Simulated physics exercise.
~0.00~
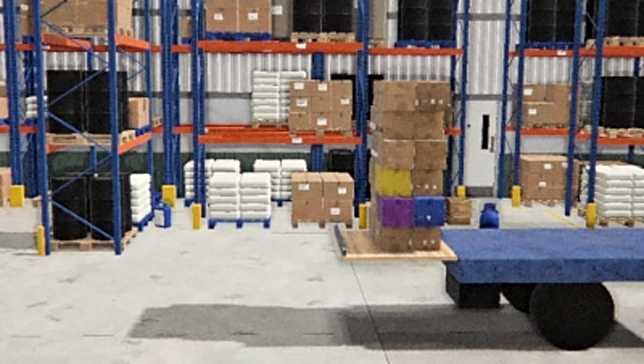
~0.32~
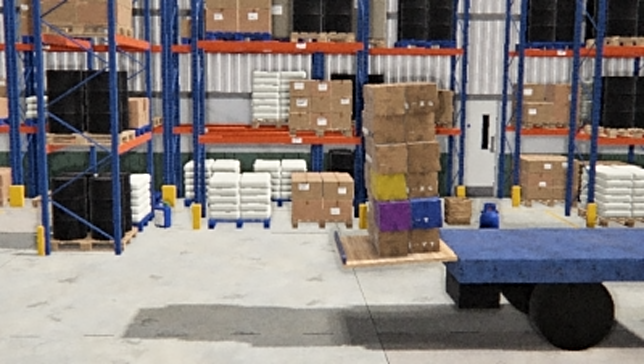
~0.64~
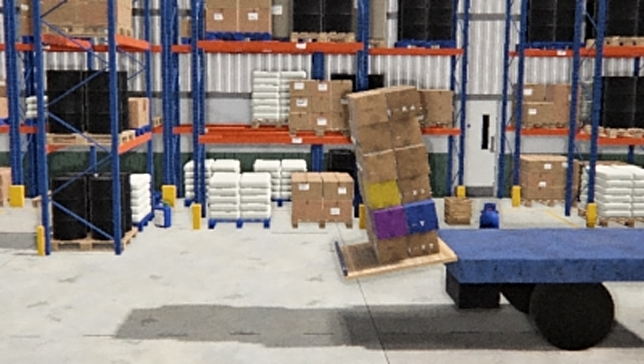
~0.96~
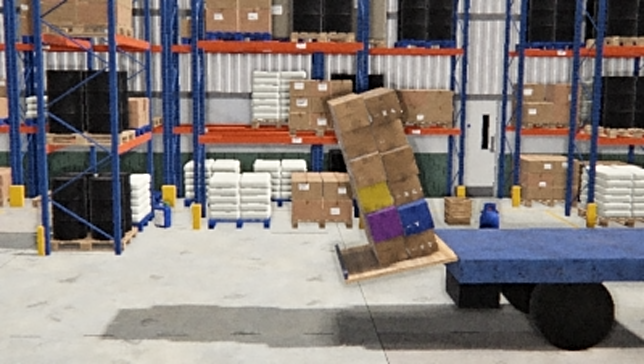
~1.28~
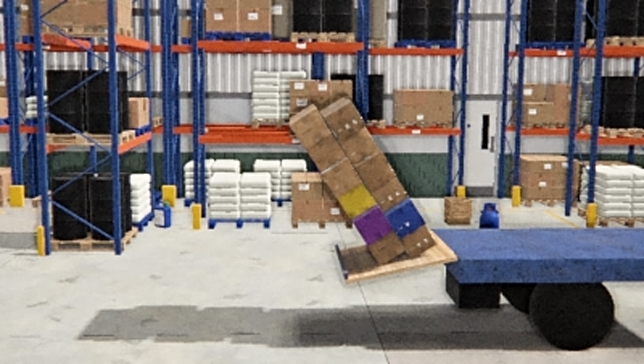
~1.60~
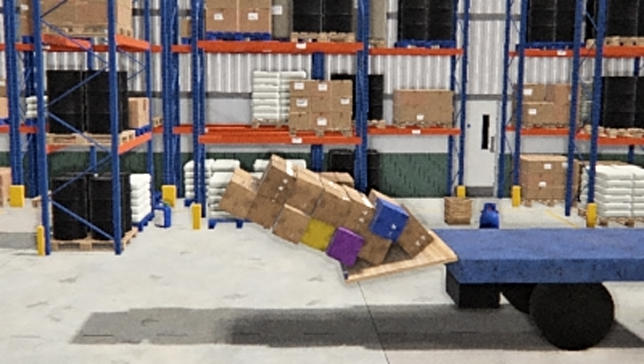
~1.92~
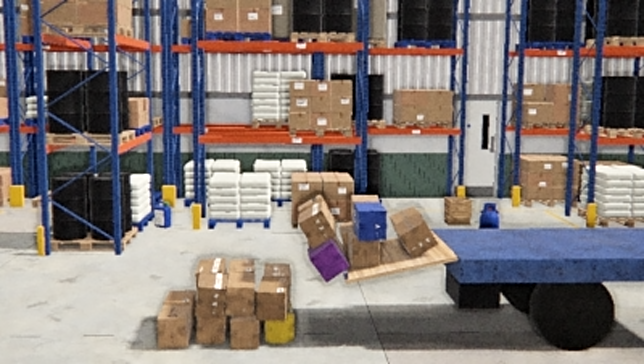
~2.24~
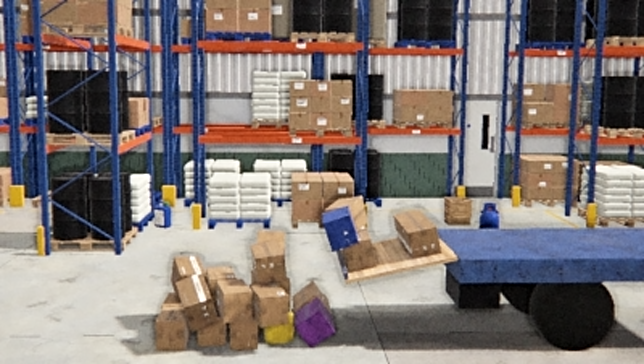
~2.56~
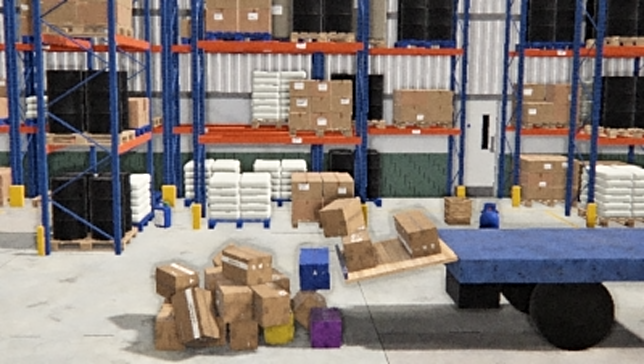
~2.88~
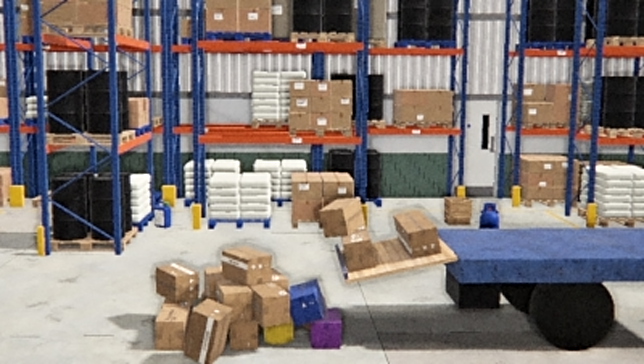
In a warehouse, a tall carton stack on a tilting flap topples left, spilling most cartons.
